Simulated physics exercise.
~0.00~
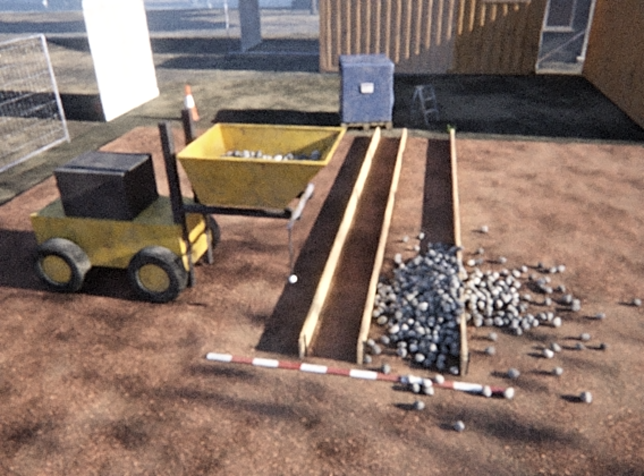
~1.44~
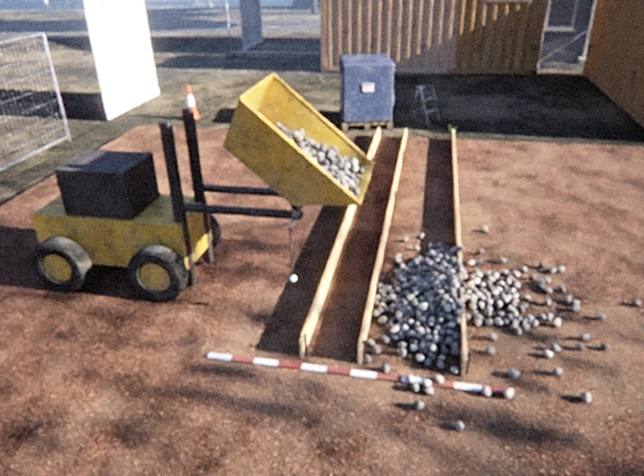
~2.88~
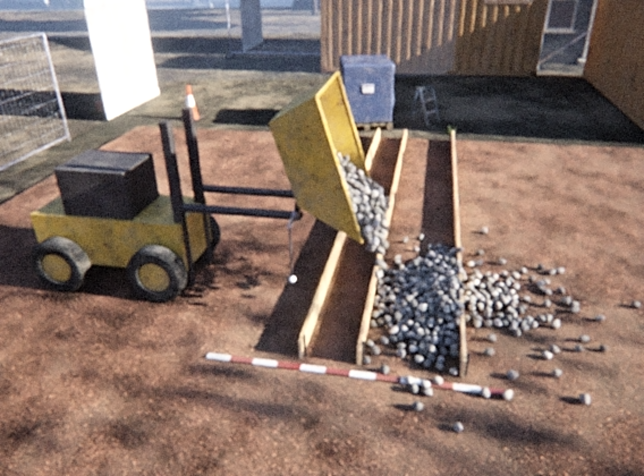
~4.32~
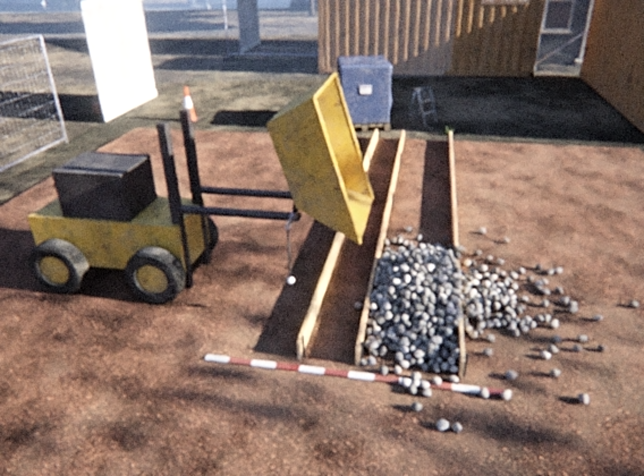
At first, a yellow loader on the left holds a level yellow skip of grey stones beside three long boards, with an earlier heap lying in the far bay and scattered past the last board. The skip tips partway to the right, and the stones inside stay put. It then tilts much more steeply, and the stones pour over its lower edge into the far bay. By the end, the skip hangs steeply tilted and empty, the far bay holds a larger heap, and a few more stones lie beyond the last board.
